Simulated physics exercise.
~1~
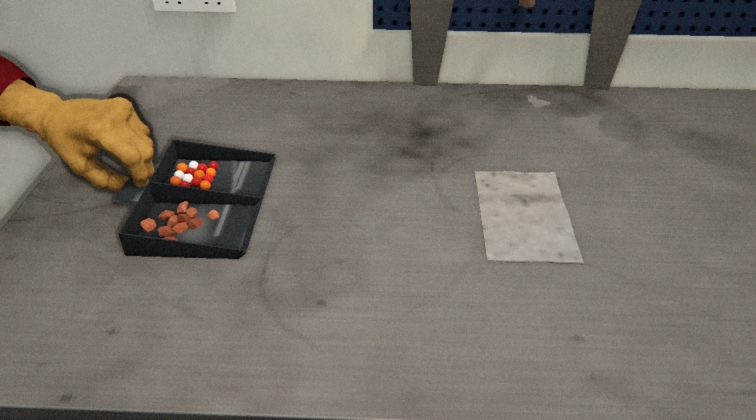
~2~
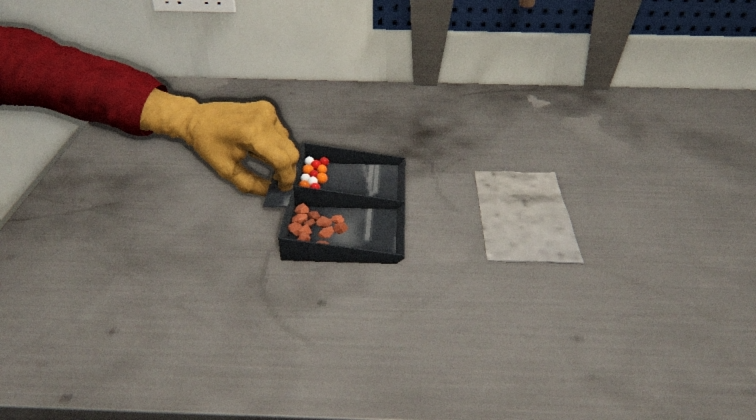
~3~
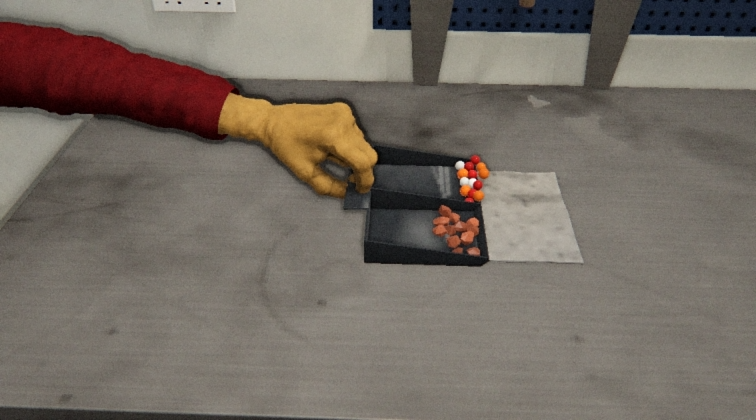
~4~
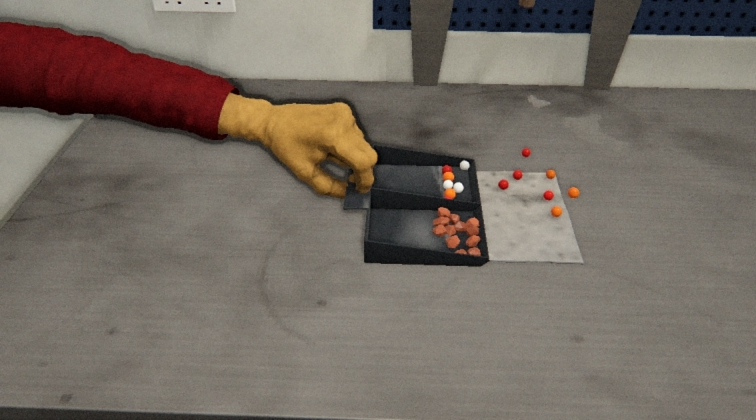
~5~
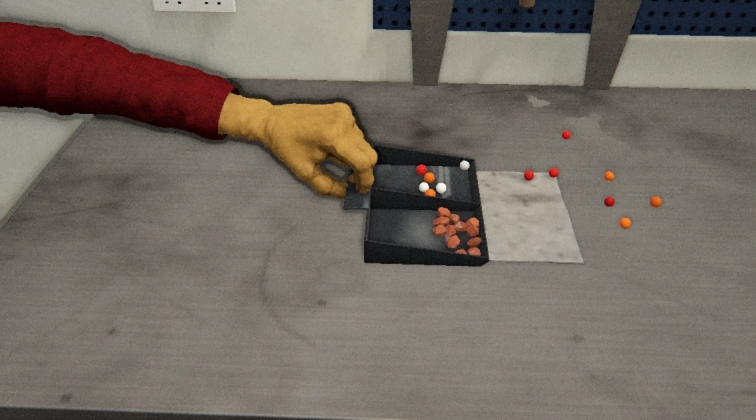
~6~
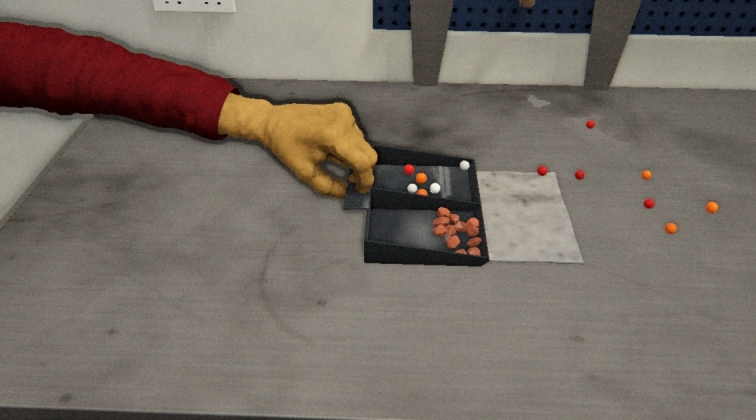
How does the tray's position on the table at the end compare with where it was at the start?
The tray starts on the left side of the table, well away from the pale slab, and ends farther right, stopped at the slab's left edge.
